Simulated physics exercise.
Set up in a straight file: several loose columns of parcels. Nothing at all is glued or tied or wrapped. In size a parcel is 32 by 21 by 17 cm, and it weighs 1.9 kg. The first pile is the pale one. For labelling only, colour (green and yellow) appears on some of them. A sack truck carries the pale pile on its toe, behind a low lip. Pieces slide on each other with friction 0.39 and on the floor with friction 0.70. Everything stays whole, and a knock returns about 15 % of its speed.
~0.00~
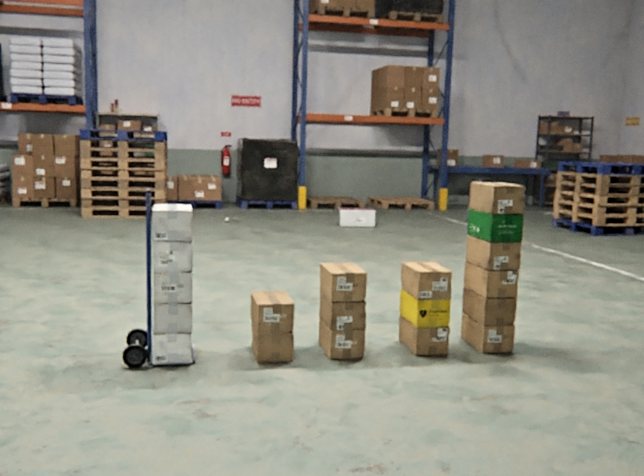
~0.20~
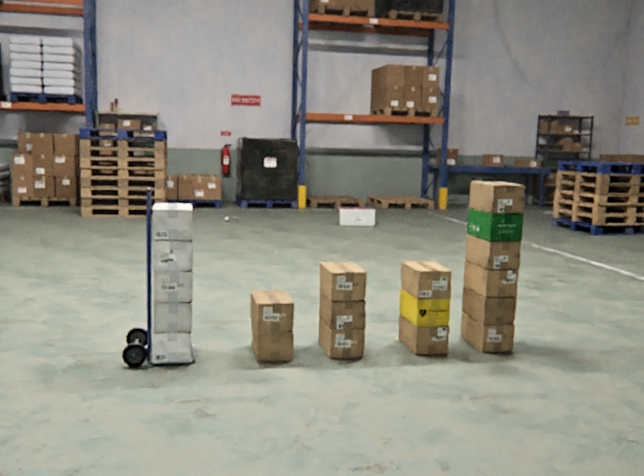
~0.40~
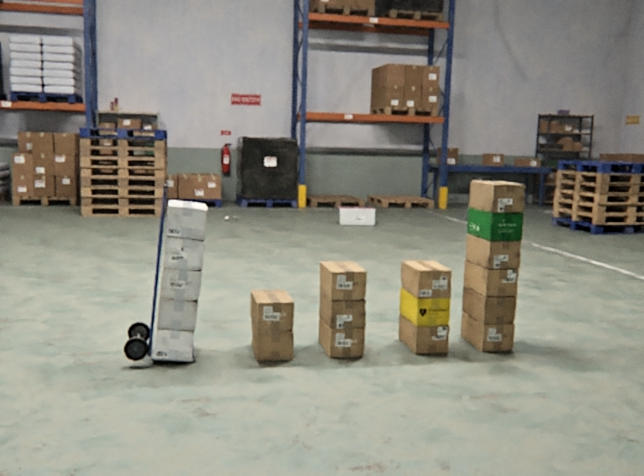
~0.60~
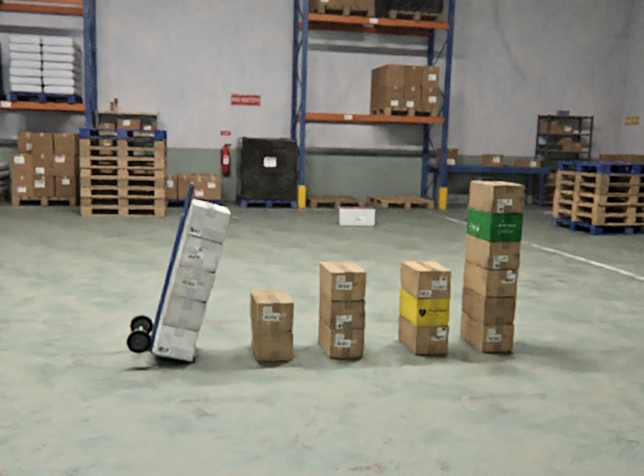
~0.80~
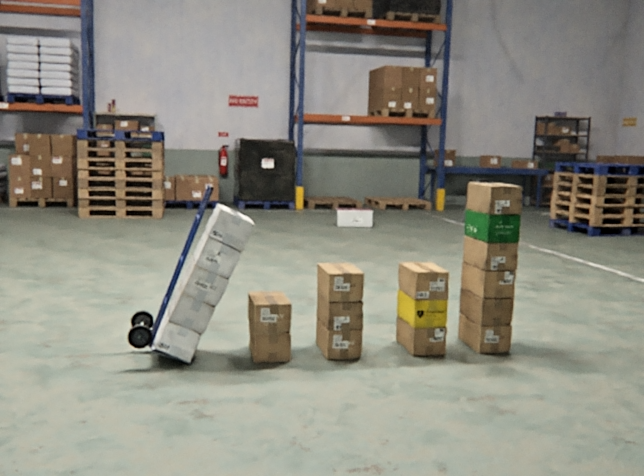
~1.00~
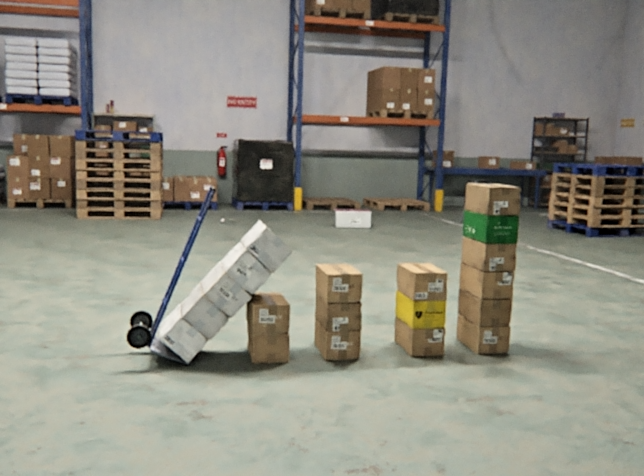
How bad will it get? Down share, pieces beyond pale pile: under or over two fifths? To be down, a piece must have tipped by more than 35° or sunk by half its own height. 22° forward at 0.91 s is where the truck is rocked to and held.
Under.
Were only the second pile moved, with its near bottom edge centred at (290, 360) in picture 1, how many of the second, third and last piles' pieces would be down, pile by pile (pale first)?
You'd end with the second pile at 0, the third at 1 and the last at 0 down.
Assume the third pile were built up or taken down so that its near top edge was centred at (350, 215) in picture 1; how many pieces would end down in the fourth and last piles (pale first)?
Result: Fourth pile 0, last pile 0.
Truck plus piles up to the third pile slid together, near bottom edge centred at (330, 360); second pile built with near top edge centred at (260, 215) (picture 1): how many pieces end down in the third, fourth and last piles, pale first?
The tally would be third 3, then fourth 0, then last 0.
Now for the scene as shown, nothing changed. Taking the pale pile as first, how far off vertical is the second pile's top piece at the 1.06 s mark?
0° from upright.
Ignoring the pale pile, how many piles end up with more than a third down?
That would be 0 of them.
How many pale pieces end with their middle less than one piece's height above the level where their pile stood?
I count 3 of the pale pieces.
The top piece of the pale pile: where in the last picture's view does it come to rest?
The top pale piece ends up roughly at (306, 336).
After 1.06 s, 5 of the pale pile down; none of the 14 other parcels down.
After 1.18 s, 5 of the pale pile down; none of the 14 other parcels down, 2 disturbed.
After 1.50 s, 5 of the pale pile down; none of the 14 other parcels down, 4 disturbed.
After 1.86 s, 5 of the pale pile down; none of the 14 other parcels down, 5 disturbed.
At rest (2.5 s), 5 of the pale pile down; none of the 14 other parcels down, 4 disturbed; yellow parcel unmoved; green parcel unmoved. That is 0 per cent. As the last picture would show them, middles, yellow parcel near (421, 308), green parcel near (490, 226).
